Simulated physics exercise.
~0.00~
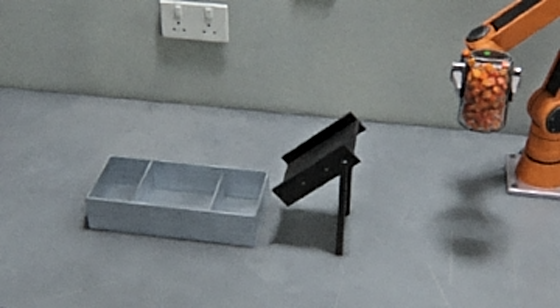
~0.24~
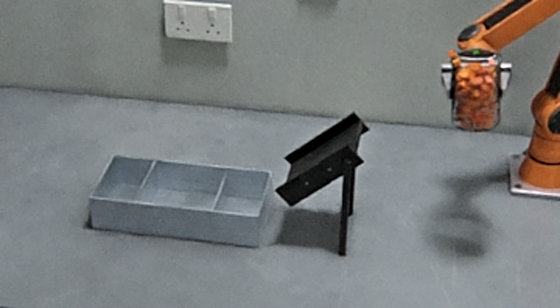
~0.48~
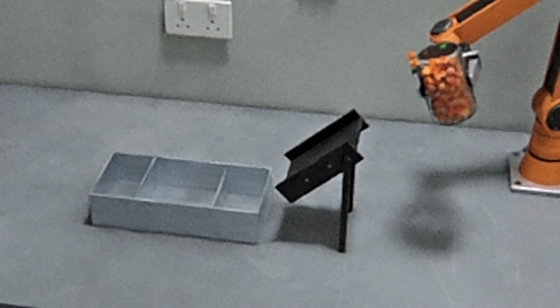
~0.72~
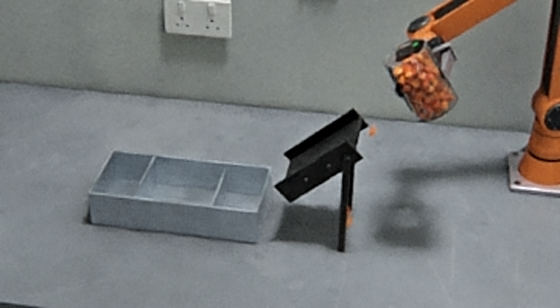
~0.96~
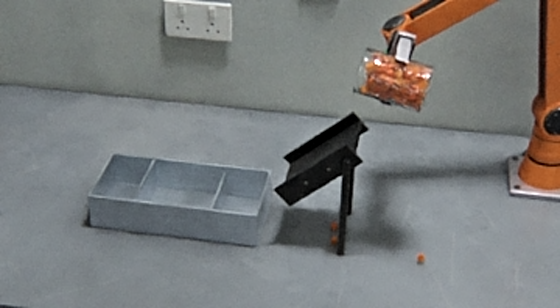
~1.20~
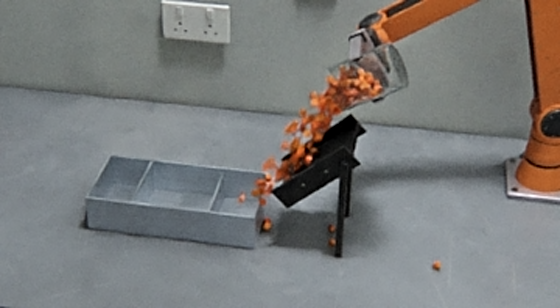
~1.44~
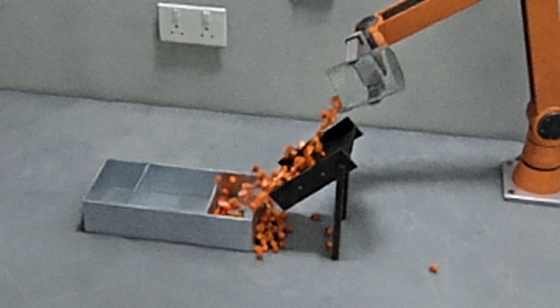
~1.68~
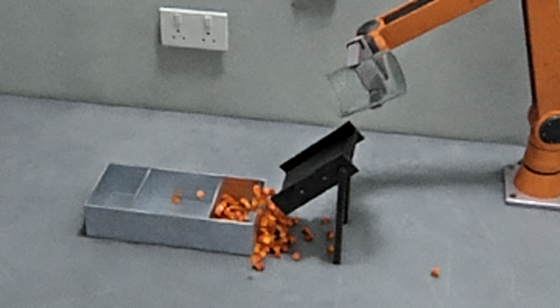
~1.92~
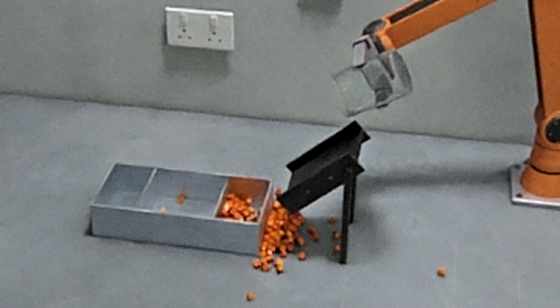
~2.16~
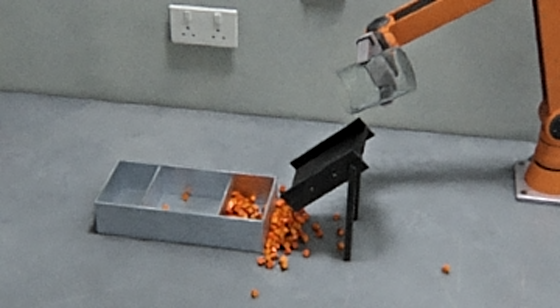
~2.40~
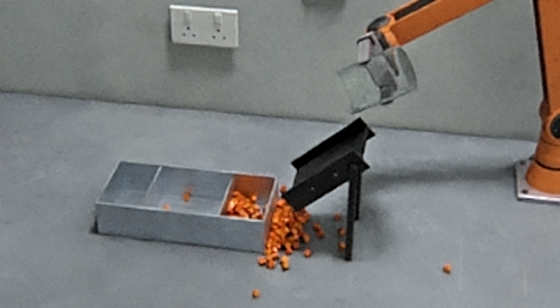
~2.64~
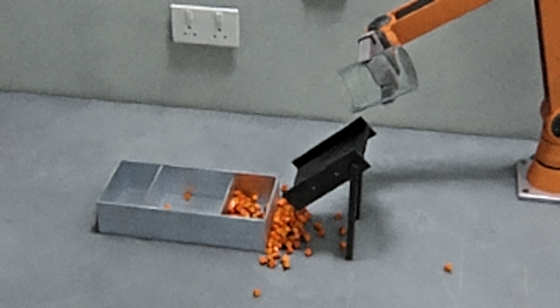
An orange robot arm carried a clear tumbler of orange vegetable pieces left and tipped it over a black chute, sending them sliding toward a grey divided tray, where many landed in the nearest section but plenty ended up heaped on the table.
